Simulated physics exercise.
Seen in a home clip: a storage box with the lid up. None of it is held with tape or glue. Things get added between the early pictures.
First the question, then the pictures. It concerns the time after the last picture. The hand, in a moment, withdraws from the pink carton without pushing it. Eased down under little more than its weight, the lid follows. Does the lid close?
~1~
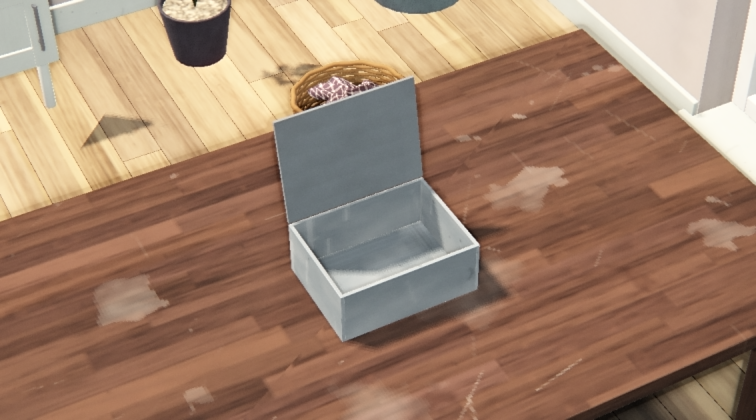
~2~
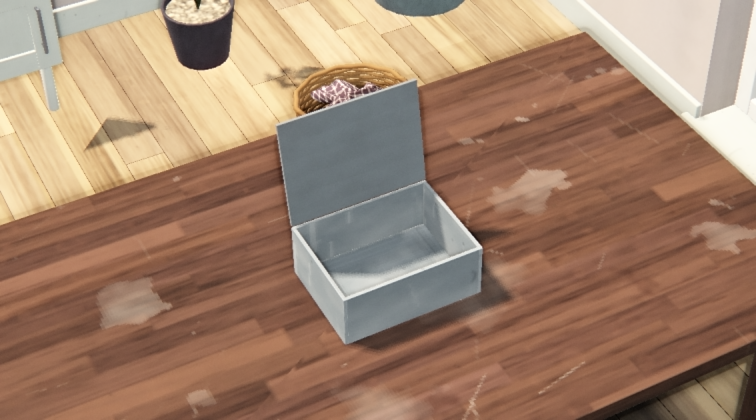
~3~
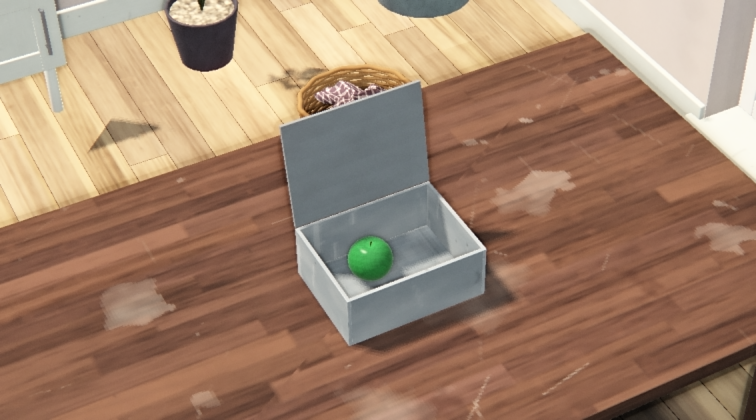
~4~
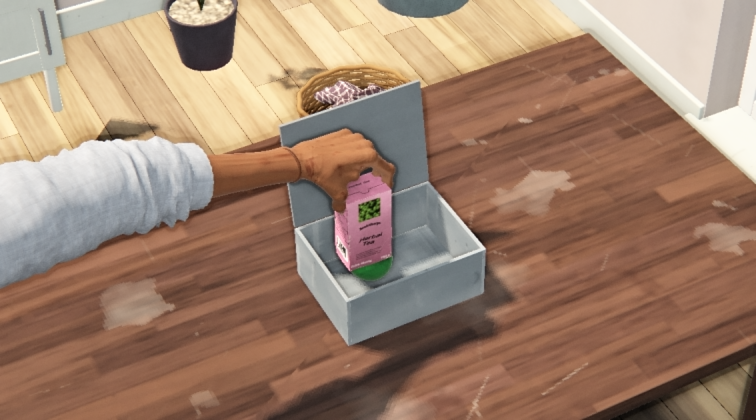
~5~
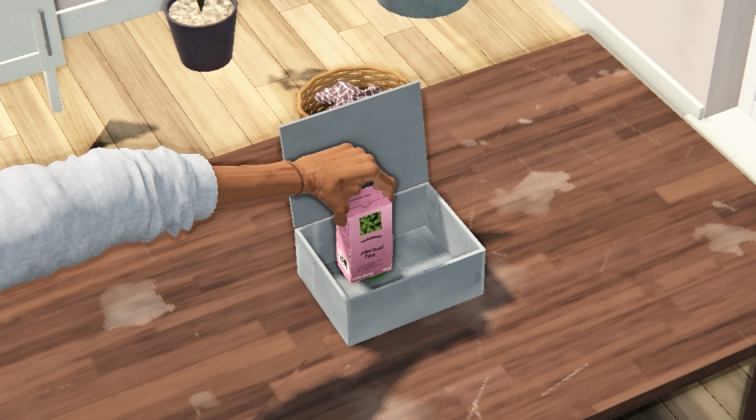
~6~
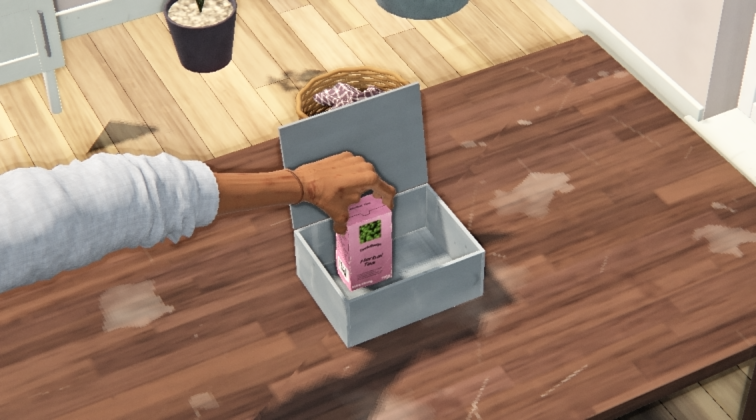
No.
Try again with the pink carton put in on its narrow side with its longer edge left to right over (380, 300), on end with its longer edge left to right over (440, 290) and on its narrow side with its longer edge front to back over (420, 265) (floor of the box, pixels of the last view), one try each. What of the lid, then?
The lid lowers completely the first time, is kept raised the second time and lowers completely the third time.
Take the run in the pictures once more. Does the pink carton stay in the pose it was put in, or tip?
In the end, the pink carton keeps its orientation.
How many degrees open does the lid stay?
It stays some 25° above the rim.
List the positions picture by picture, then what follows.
In the first picture, the last thing is not in view yet.
In the second picture, the last thing is not in view yet.
In the third picture, the last thing is not in view yet; green apple (370, 259).
In the fourth picture, coming down; pink carton (363, 221).
In the fifth picture, coming down; pink carton (364, 234).
In the sixth picture, put in, still held; pink carton (364, 243).
Then, 0.30 s past the last view, pink carton rocked 11° from its first pose near (369, 276).
Then, 1.10 s past the last view, lid starting down; pink carton displaced about its own width near (364, 279).
Then, 1.50 s past the last view, lid 65° above the rim; pink carton displaced about its own width near (364, 280).
Then, 1.80 s past the last view, lid 36° above the rim; pink carton displaced about its own width near (364, 280).
Finally, lid 25° above the rim; moved from the start, pink carton; green apple still in place. Final places as the last picture's camera would see them, pink carton near (364, 280).
